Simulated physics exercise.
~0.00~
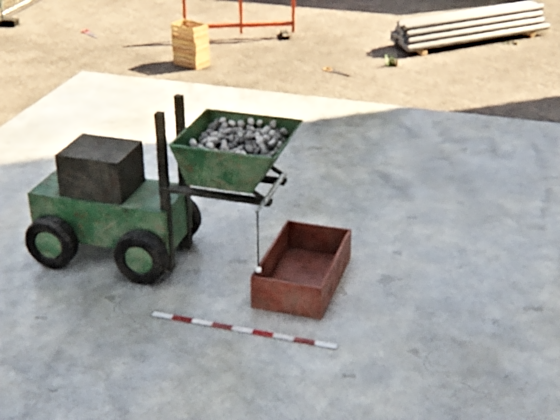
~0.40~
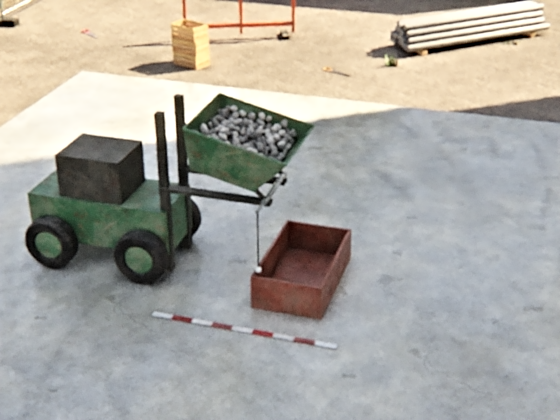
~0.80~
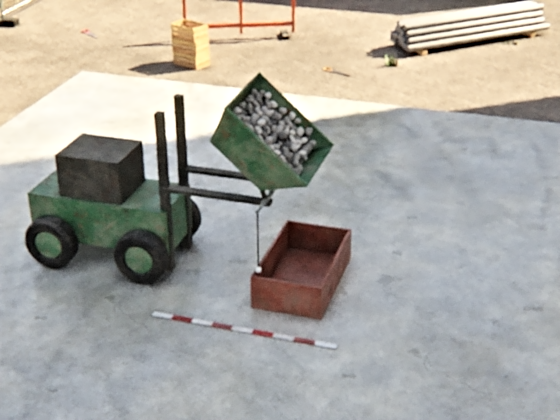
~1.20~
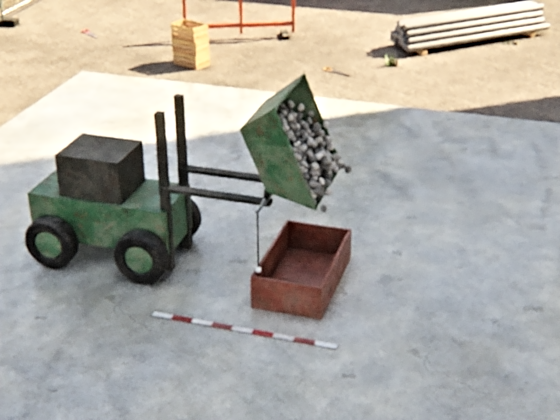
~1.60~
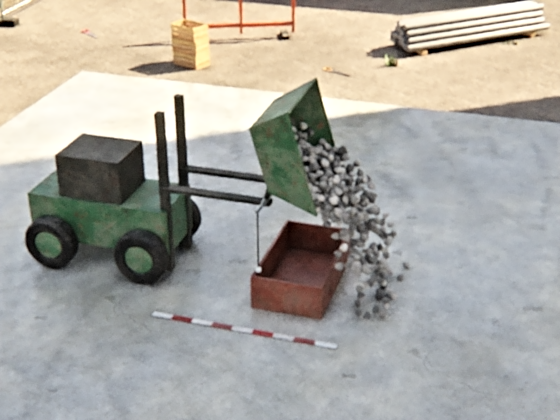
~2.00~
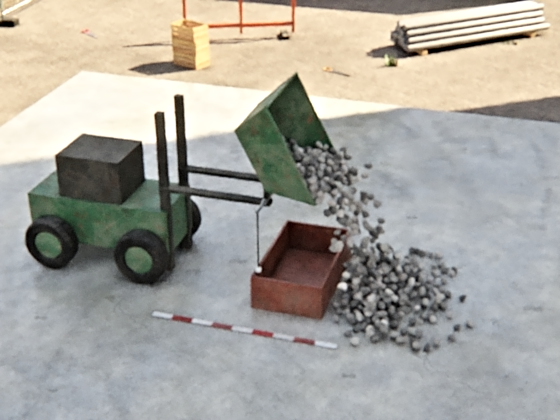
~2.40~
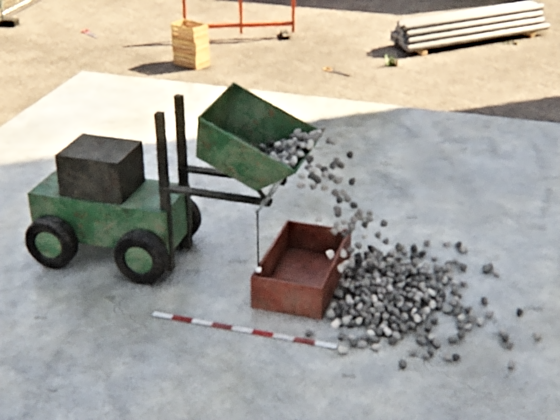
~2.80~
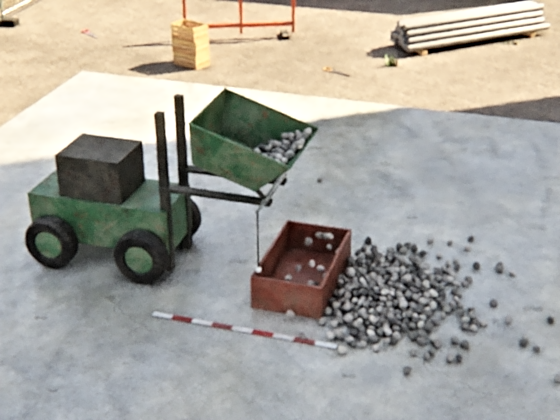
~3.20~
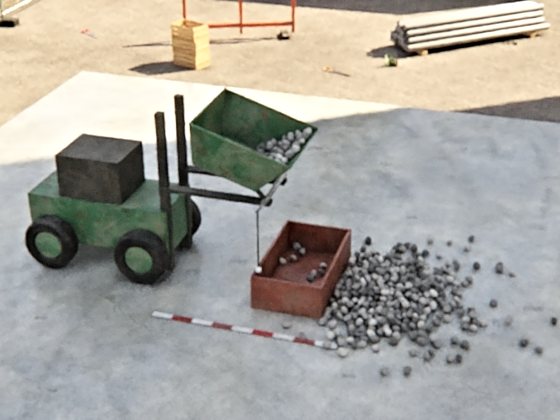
On a sunlit concrete yard, a green fork truck tipped its raised skip of grey stones to the right, spilling most beyond a reddish bin, then swung it partly back, leaving some stones in the skip and only a few in the bin.
